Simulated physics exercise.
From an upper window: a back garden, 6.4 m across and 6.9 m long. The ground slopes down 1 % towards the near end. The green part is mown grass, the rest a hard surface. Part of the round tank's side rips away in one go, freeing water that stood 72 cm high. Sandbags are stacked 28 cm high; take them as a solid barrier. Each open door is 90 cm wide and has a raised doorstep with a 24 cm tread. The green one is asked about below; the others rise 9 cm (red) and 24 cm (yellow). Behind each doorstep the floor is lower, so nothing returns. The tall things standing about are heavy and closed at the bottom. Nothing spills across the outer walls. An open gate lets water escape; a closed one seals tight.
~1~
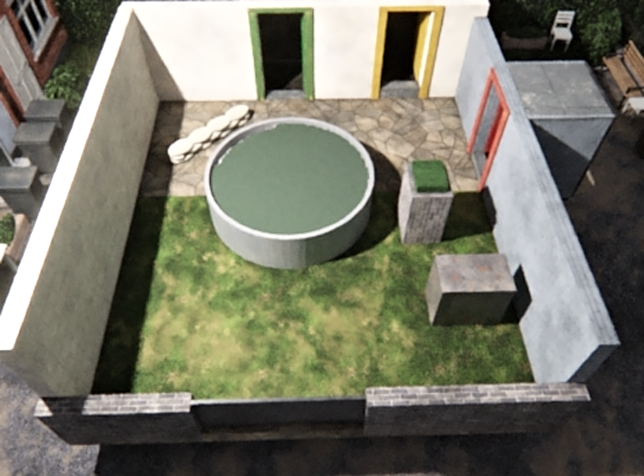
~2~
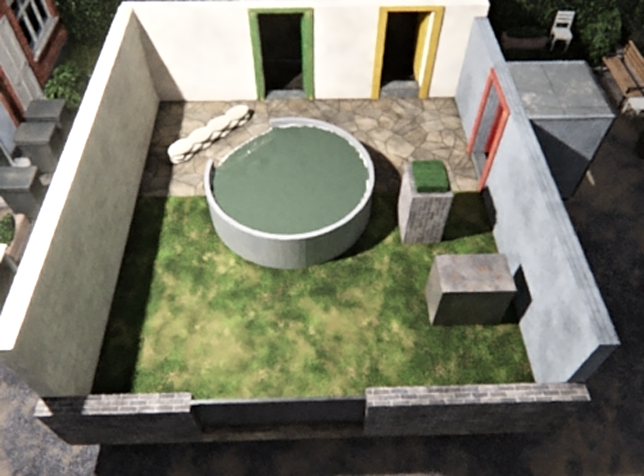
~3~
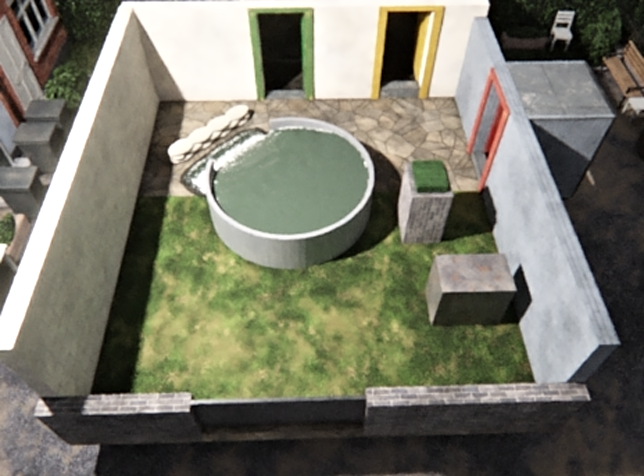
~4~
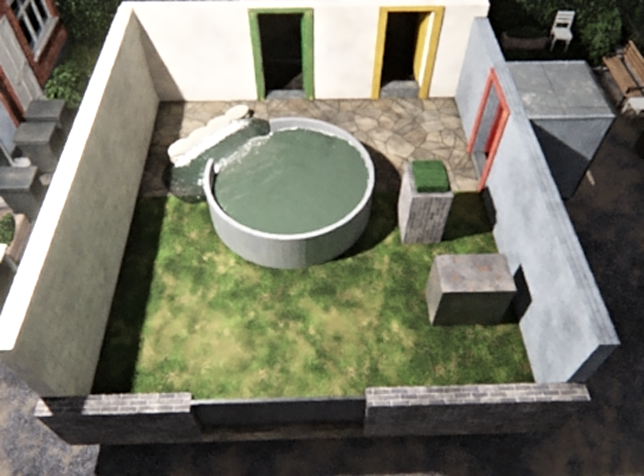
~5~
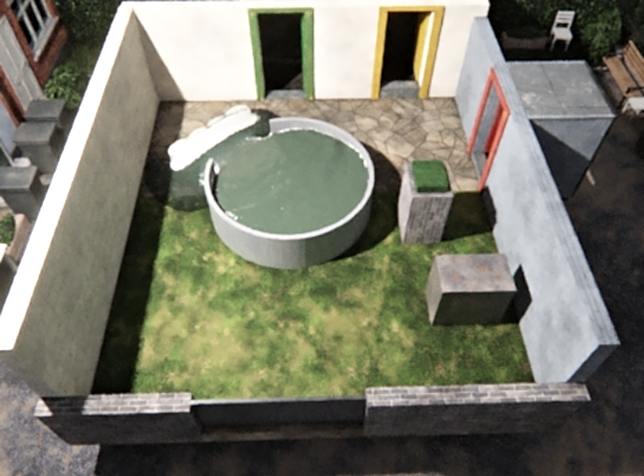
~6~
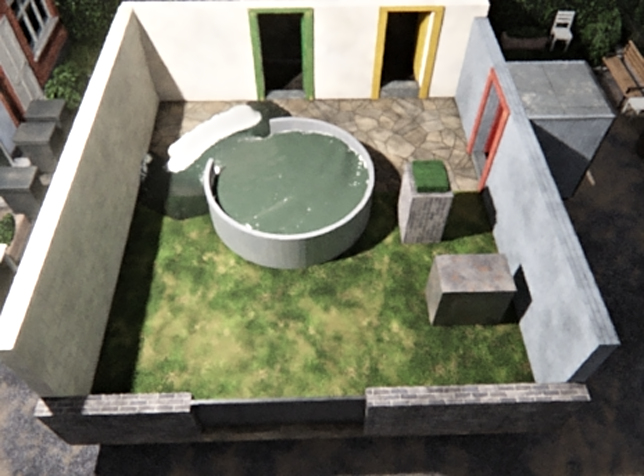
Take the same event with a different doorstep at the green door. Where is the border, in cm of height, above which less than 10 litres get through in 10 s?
About 27 cm.
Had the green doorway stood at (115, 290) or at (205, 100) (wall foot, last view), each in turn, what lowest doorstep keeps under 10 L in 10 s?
About 7.0 and 22 cm.
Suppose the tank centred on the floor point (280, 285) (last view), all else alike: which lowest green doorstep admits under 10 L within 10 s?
Some 16 cm.
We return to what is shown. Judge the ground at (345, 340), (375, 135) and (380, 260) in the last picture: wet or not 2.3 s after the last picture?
In that order: Dry, flooded, still dry.
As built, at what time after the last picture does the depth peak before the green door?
Near 4.0 s.
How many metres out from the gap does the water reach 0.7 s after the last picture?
Some 2.6 m out.
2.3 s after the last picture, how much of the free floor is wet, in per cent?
Some 50 per cent of it.
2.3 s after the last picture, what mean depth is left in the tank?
Roughly 34 cm on average.
Then, 0.7 s after the last picture water covers 20 % of the floor, deepest (55 cm) near (213, 148); 13 cm at the green door, 18 litres in over its 5 cm doorstep.
Then, 2.3 s after the last picture water covers 50 % of the floor, deepest (36 cm) near (213, 148); 15 cm at the green door, 197 litres in over its 5 cm doorstep.
Then, 9.3 s after the last picture water covers 95 % of the floor, deepest (16 cm) near (520, 348); 8 cm at the green door, 415 litres in over its 5 cm doorstep.
At the green door as built, the water peaked near 16 cm, 3.9 s after the last picture.
With a doorstep of 24.5 cm, 19 litres would have come in within the 10 s; with 33.5 cm, 0 litres. So under 10 litres takes about 27 cm.
